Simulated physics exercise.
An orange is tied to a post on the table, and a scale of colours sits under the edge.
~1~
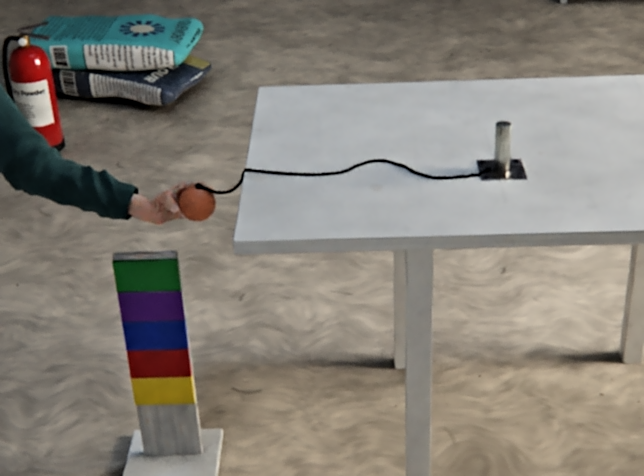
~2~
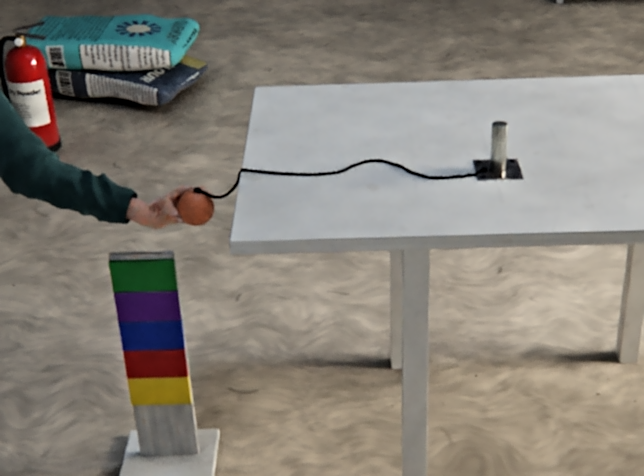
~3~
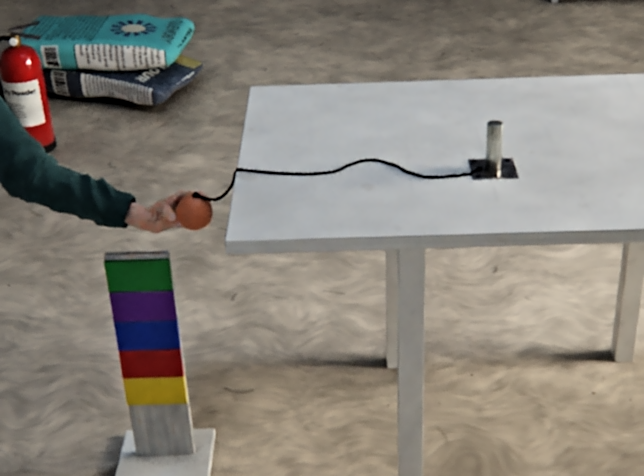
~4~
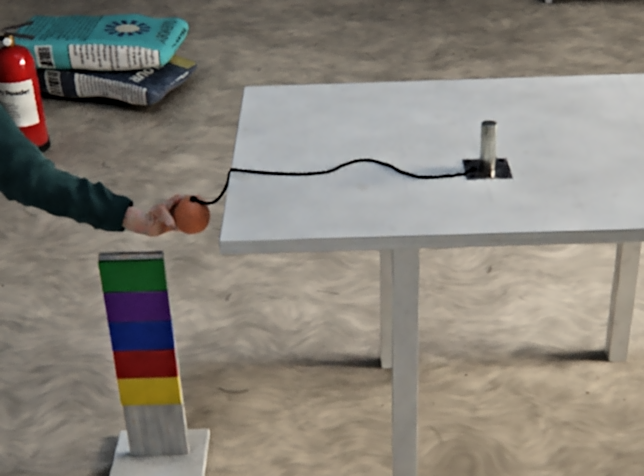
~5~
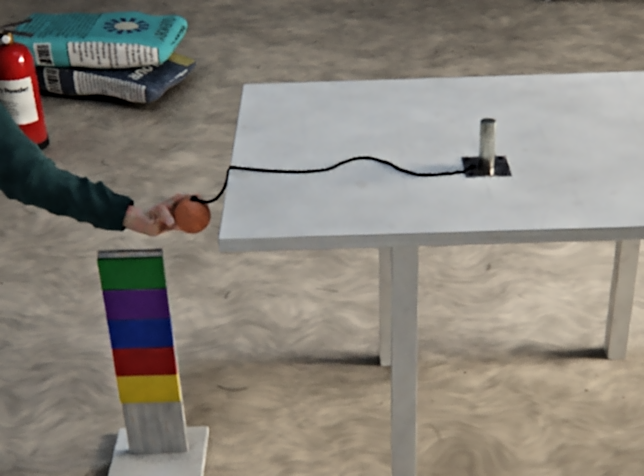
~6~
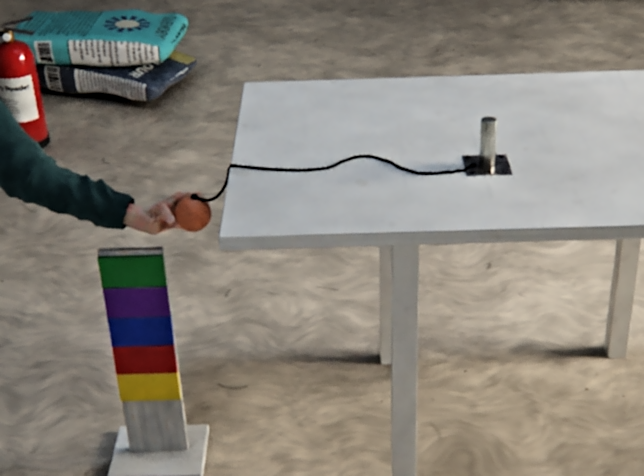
In the video, a hand in a dark green sleeve holds an orange ball tied by a black cord to a post on a white table, beside a colour-banded column, staying nearly still while the view shifts slightly.
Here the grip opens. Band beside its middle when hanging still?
Green.
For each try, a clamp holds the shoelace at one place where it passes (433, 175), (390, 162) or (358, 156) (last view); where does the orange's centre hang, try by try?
Results: (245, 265); (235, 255); (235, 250).
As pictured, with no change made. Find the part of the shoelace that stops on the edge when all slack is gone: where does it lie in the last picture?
It's near (257, 168) in the last picture.
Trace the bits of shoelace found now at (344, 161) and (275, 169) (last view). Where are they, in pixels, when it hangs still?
End points: Roughly (319, 165); roughly (244, 166).
Soon after, orange near (266, 265); level with green.
Then, orange near (252, 267); level with green.
At rest, orange near (244, 268); level with green. At green.
